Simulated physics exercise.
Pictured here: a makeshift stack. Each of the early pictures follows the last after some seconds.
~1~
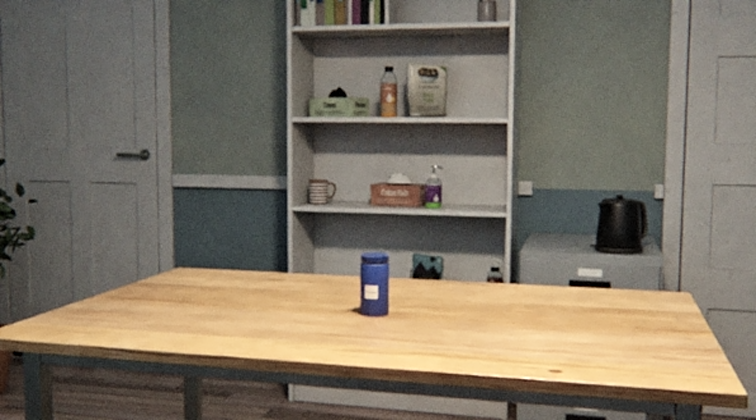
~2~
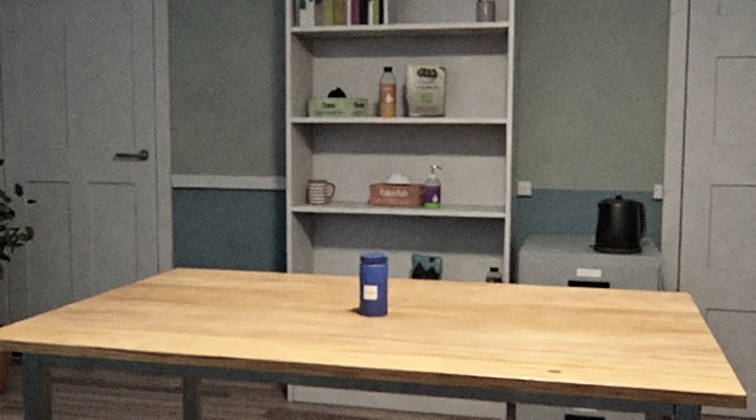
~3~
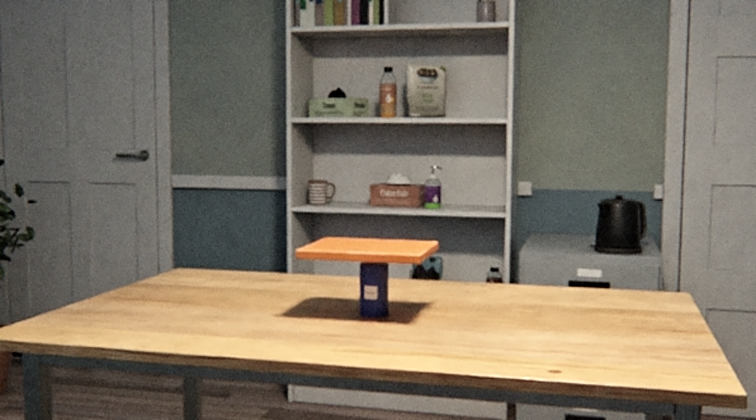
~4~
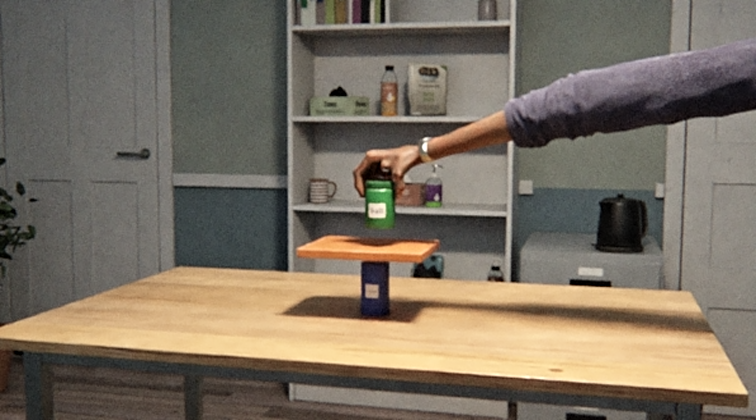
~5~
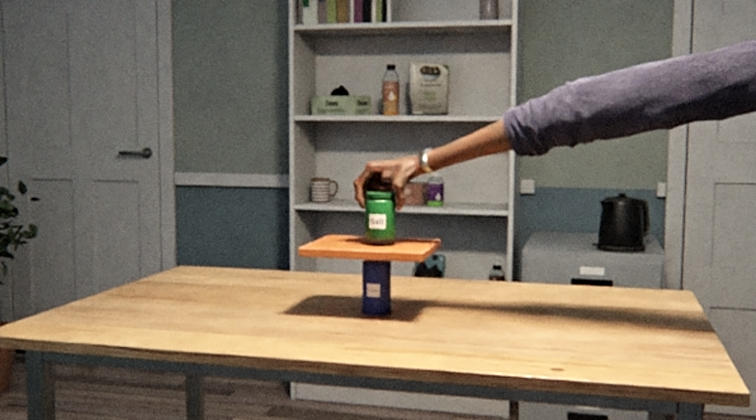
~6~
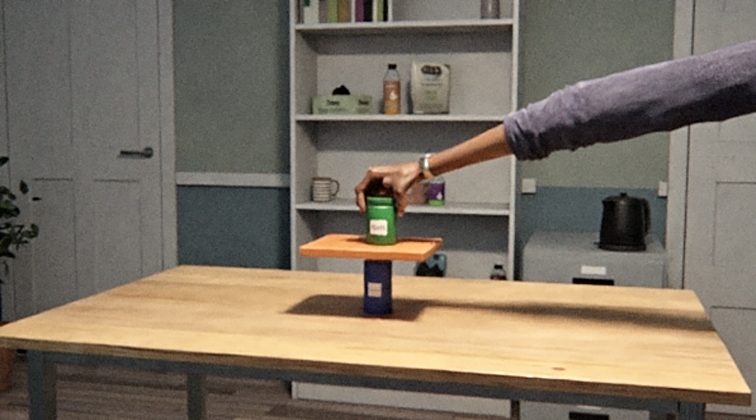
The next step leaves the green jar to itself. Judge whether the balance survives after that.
The stack is secure.
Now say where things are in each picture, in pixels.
The last thing is not in view yet, in the first frame.
The last thing is not in view yet, in the second frame.
The last thing is not in view yet; orange lid (369, 250), in the third frame.
Coming down; green jar (380, 204); orange lid (371, 248), in the fourth frame.
Coming down; green jar (381, 215); orange lid (372, 248), in the fifth frame.
Set down, still held; green jar (382, 221); orange lid (373, 247), in the sixth frame.
Then, 0.20 s on from there, no change.
Then, 0.50 s on from there, green jar resting near (382, 222).
In the end, all 3 unmoved. At the end, from the last picture's camera, green jar near (382, 222). The stack holds.
